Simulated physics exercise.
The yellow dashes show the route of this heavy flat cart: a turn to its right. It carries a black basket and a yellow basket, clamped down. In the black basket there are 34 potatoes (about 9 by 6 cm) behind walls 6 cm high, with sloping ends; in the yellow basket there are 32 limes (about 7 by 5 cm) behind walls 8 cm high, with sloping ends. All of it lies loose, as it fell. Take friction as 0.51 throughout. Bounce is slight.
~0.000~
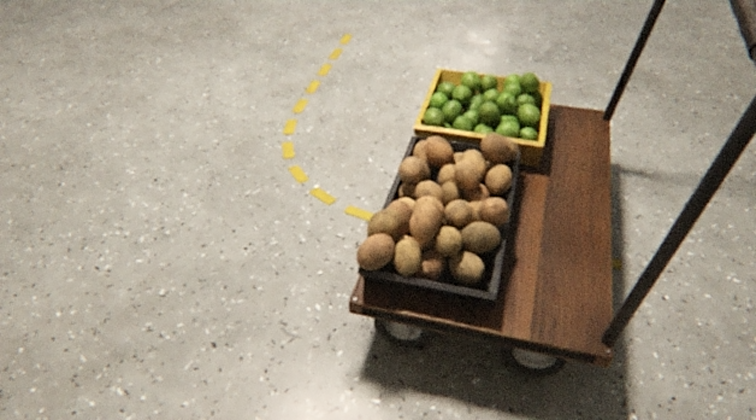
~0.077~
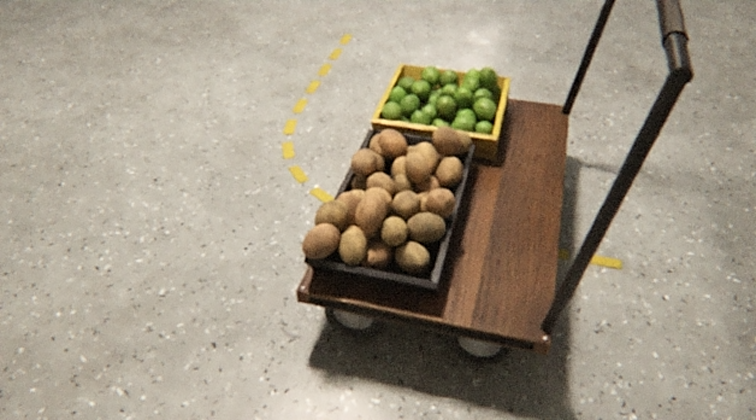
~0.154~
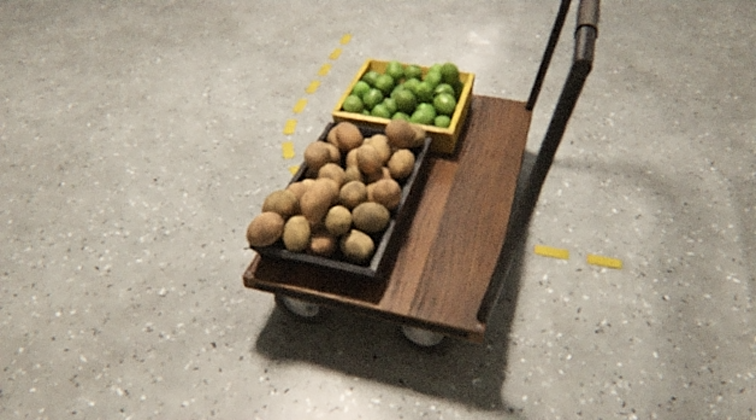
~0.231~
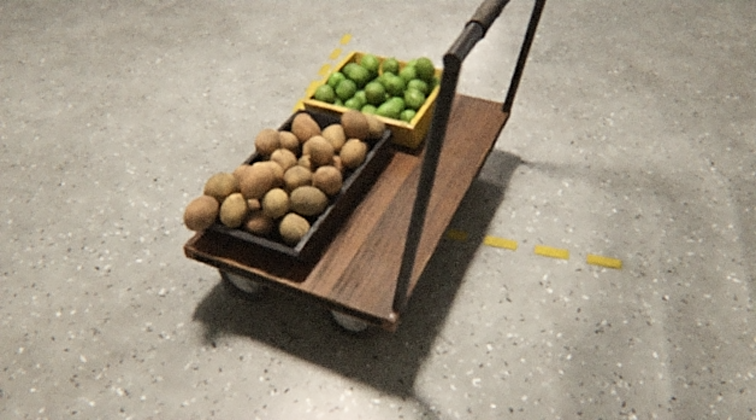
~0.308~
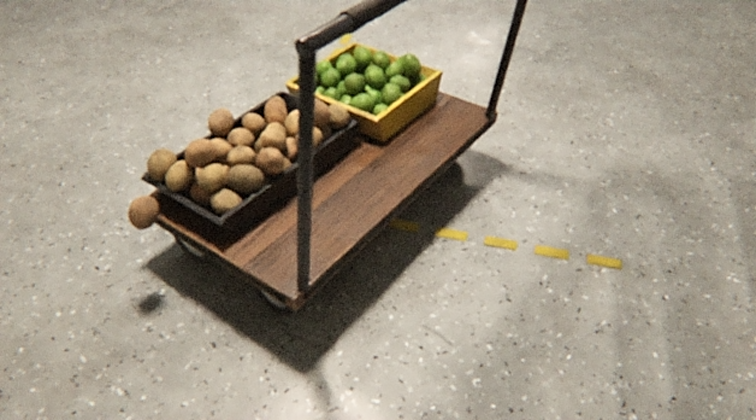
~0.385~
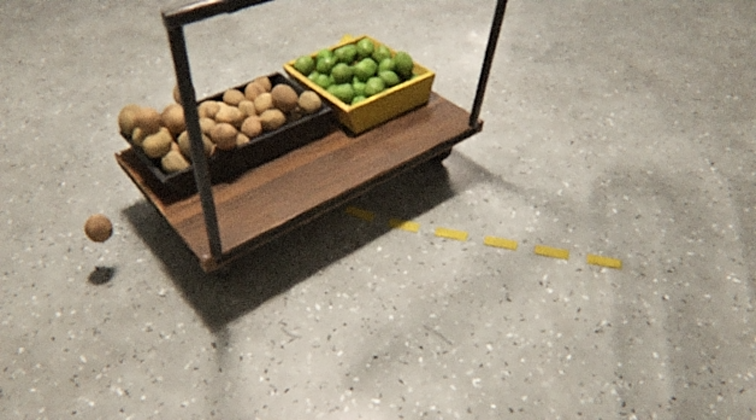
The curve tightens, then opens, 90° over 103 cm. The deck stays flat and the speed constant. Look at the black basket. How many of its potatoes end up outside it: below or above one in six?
The black basket loses over a sixth of its potatoes.
After 0.43 s, 3 of 34 out of the black basket and 0 of 32 out of the yellow basket.
After 0.56 s, 7 of 34 out of the black basket and 0 of 32 out of the yellow basket.
After 0.76 s, 9 of 34 out of the black basket and 0 of 32 out of the yellow basket.
Final count (at 1.22 s), 9 of 34 out of the black basket and 0 of 32 out of the yellow basket. Asked share, 9 of 34, 26 per cent.
